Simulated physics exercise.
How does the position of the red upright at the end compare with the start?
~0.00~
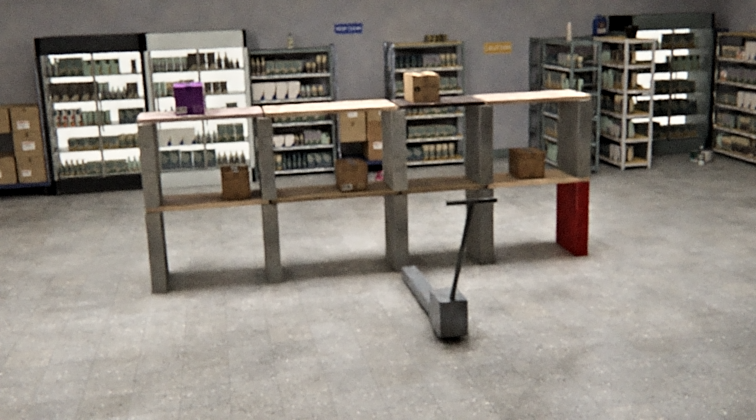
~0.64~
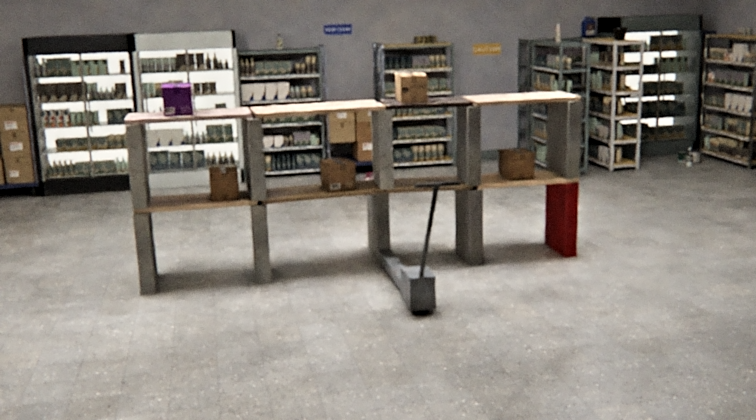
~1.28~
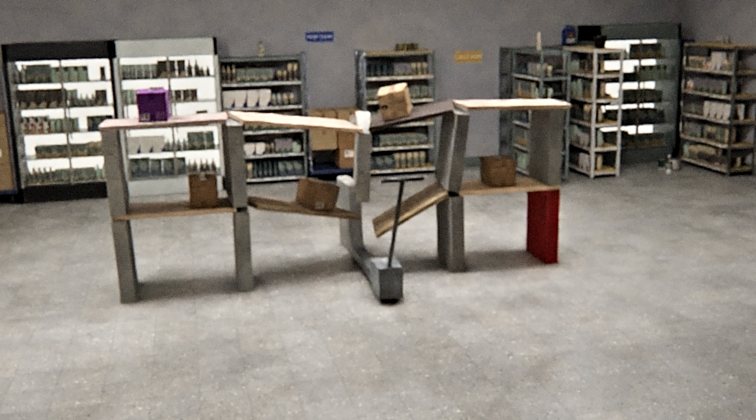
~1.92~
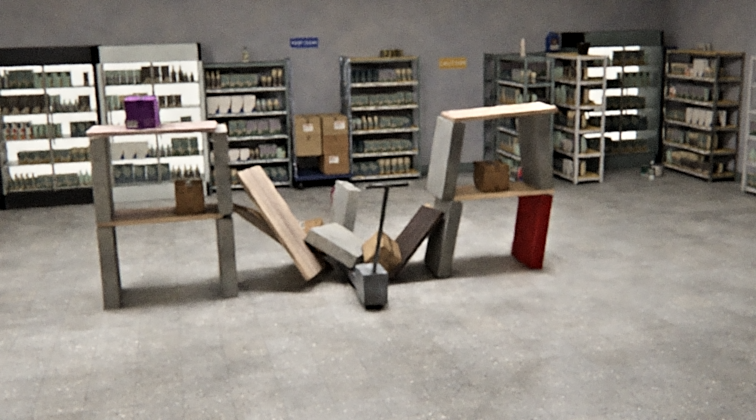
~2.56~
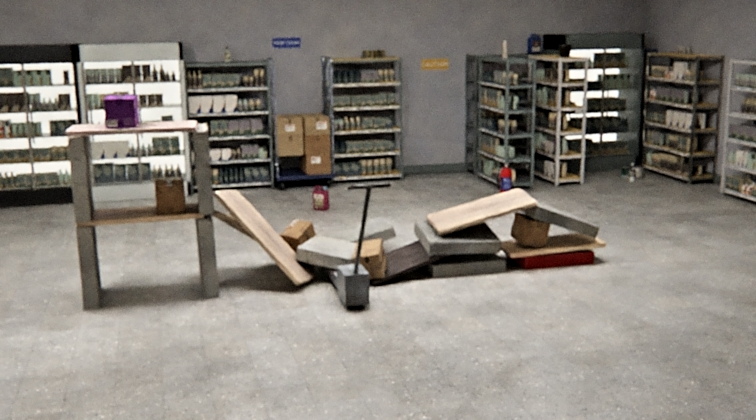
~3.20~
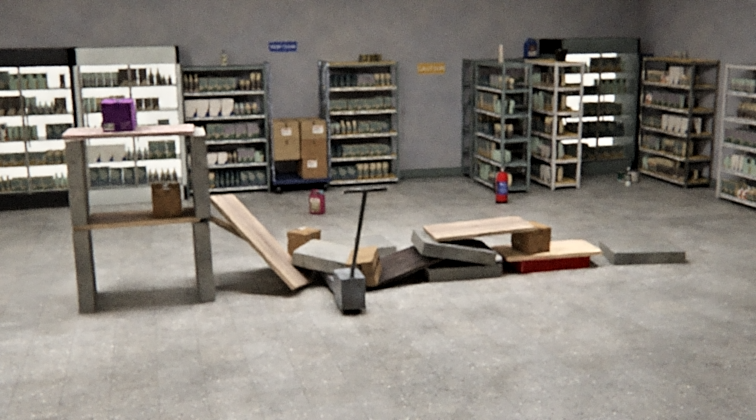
At the start the red upright stands vertically under the right end of the shelves. By the end it lies on its side on the floor, under a fallen board.
